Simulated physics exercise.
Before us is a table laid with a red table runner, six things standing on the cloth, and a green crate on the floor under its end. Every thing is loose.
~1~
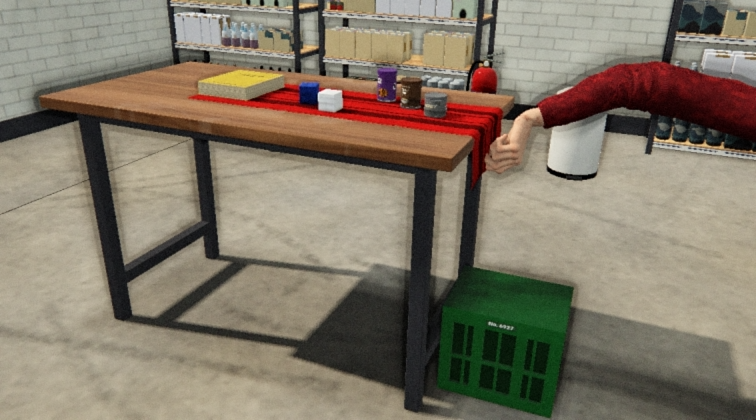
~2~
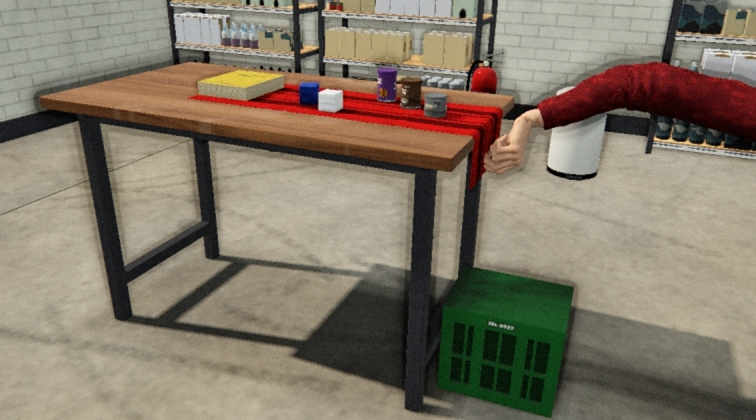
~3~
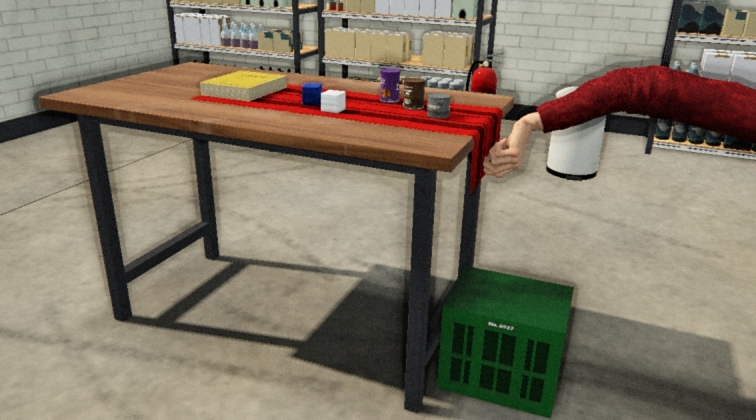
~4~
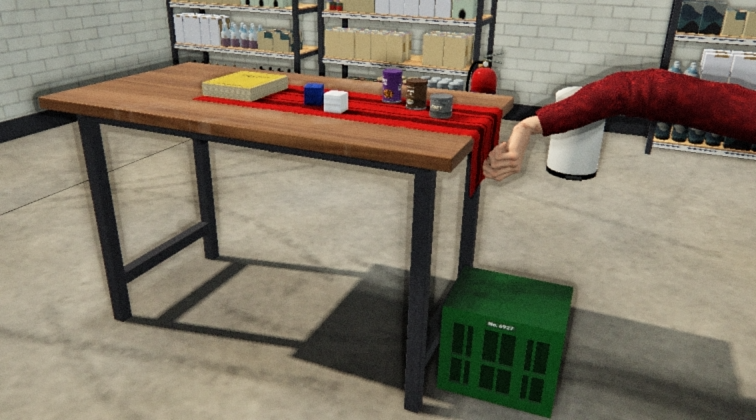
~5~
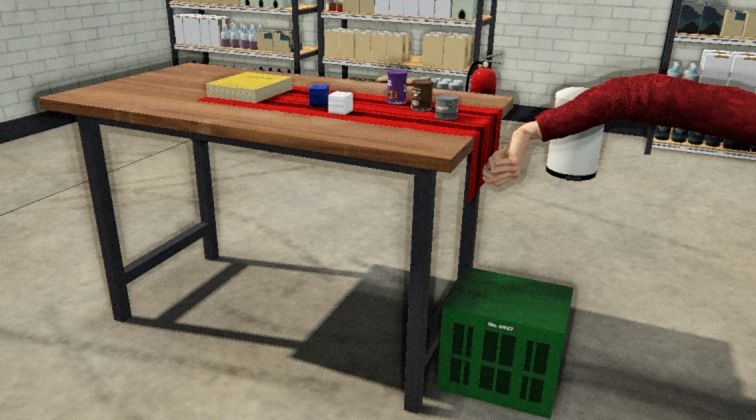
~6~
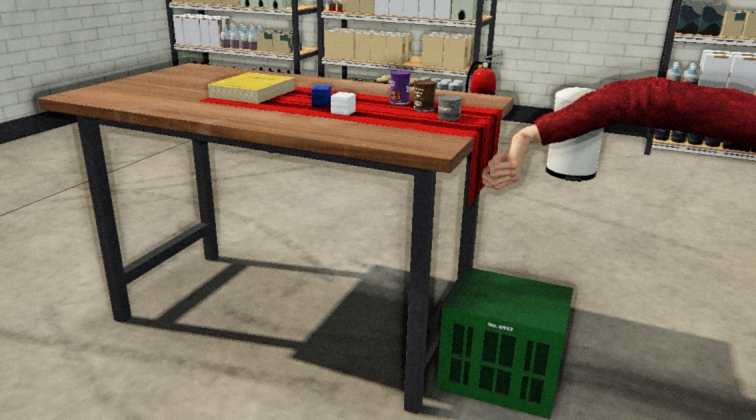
In a storeroom, a hand slowly draws a red runner and its items rightward along a table.
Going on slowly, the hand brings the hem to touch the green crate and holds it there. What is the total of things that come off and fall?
Oh, the ones that fall number three in all this time.
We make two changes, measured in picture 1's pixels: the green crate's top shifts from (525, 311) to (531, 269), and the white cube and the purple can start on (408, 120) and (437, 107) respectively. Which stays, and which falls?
In the end the white cube is no longer on top and the purple can is no longer on top.
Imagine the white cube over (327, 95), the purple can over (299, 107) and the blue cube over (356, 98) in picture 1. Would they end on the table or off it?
White cube: Still up. Purple can: Still up. Blue cube: Still up.
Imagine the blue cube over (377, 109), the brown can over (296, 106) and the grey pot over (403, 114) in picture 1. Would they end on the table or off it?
Blue cube dropped, brown can kept, grey pot dropped.
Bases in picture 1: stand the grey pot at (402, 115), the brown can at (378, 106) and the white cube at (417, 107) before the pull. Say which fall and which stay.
In the end the grey pot gets dislodged, while the brown can gets dislodged and the white cube gets dislodged.
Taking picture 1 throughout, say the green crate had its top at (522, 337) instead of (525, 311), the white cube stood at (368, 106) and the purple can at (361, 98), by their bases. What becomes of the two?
The white cube does not stay aboard, and the purple can does not stay aboard.
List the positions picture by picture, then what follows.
The first frame shows hem (470, 190); grey pot (436, 95); brown can (412, 79); purple can (387, 70); white cube (330, 92); blue cube (309, 84); top of the crate (525, 311).
The second frame shows hem (468, 190); grey pot (436, 95).
The third frame shows hem (470, 194); brown can (415, 80).
The fourth frame shows hem (470, 197); purple can (393, 71); top of the crate (525, 311).
The fifth frame shows hem (467, 202); white cube (341, 94).
The sixth frame shows hem (468, 206); grey pot (450, 97); brown can (426, 82); purple can (400, 72); white cube (344, 95); blue cube (321, 87).
A little later, hem near (481, 213); all still up.
Next, hem near (480, 253); grey pot and brown can gone.
Later still, hem on the crate; grey pot, brown can and purple can gone.
When it is over, hem on the crate; grey pot, brown can and purple can gone. The answer is three.
